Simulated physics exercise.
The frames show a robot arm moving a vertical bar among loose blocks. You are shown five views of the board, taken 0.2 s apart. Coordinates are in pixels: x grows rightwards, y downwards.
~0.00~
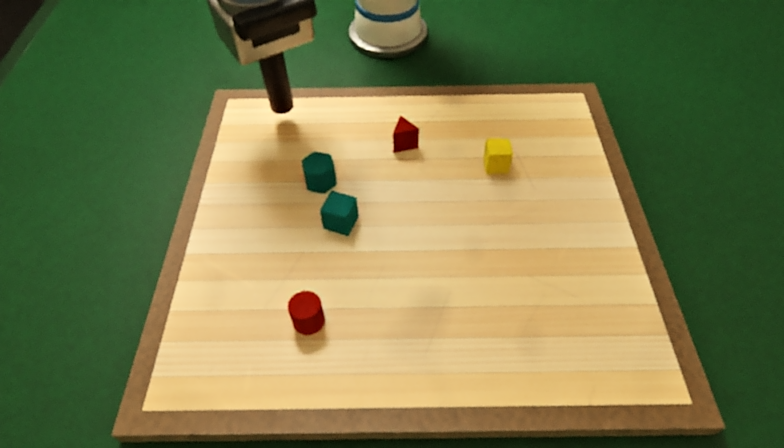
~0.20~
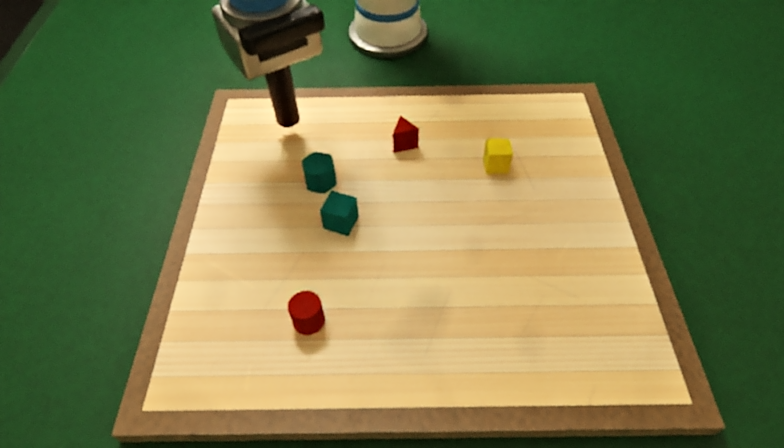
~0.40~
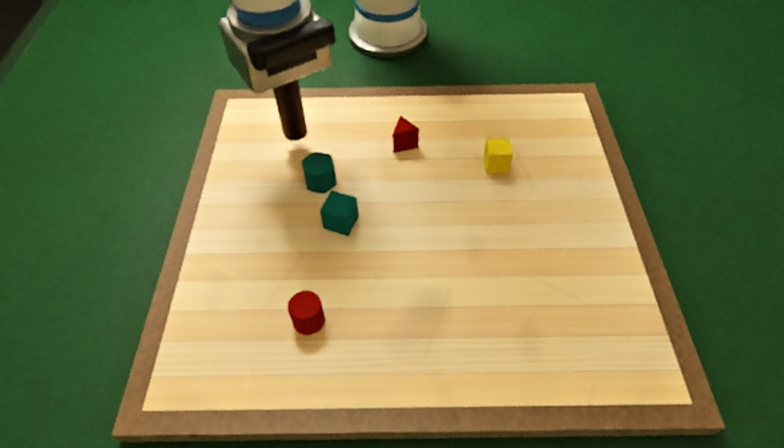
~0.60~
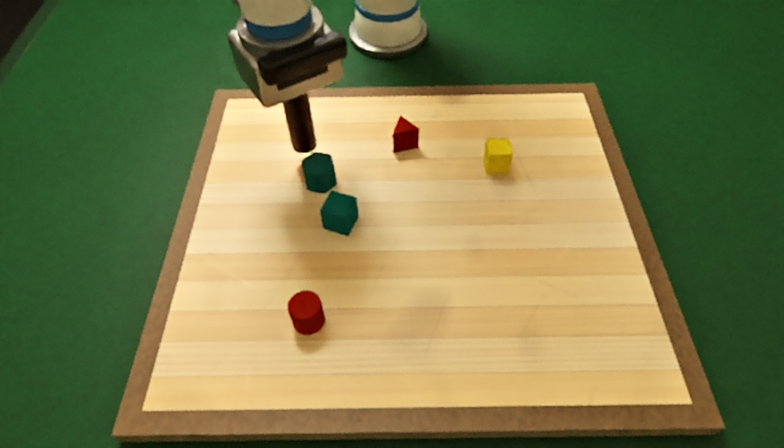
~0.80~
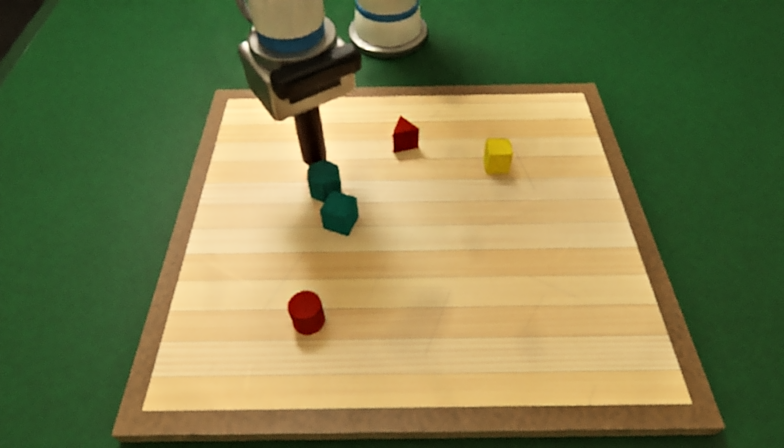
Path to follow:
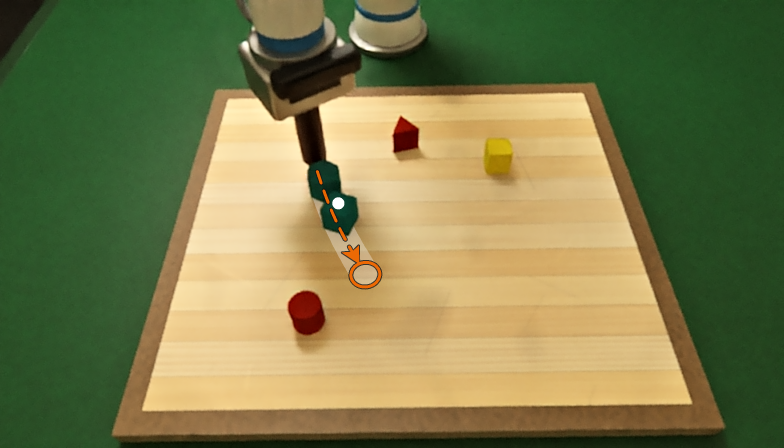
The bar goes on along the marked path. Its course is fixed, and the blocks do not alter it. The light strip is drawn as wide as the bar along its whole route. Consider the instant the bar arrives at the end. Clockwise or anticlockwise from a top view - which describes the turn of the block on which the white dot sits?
Spin direction: Counter-clockwise.
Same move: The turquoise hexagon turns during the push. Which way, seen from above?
Looking from above, the answer is clockwise.
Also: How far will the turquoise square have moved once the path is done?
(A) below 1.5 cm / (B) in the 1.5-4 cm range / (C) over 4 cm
C
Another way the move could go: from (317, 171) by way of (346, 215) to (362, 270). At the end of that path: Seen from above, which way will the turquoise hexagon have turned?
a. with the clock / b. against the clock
My pick is a.
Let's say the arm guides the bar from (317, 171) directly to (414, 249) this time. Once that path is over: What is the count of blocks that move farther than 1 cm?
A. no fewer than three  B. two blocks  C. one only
My pick is B.
The drawn path runs from (317, 171) over (329, 203) and (344, 238) to (365, 274); the dot is on the turquoise square.
The first path, step by step. One third of the way, bar at (326, 191); turquoise hexagon at (328, 208), turned 25° clockwise; turquoise square at (347, 230), turned 45° anticlockwise.
Two thirds of the way, bar at (342, 225); turquoise hexagon at (331, 244), turned 45° clockwise; turquoise square at (359, 260), turned 85° anticlockwise.
At the end, bar at (364, 262); red circular block not moved; turquoise hexagon at (329, 263), turned 95° clockwise; turquoise square at (373, 286), turned 95° anticlockwise.
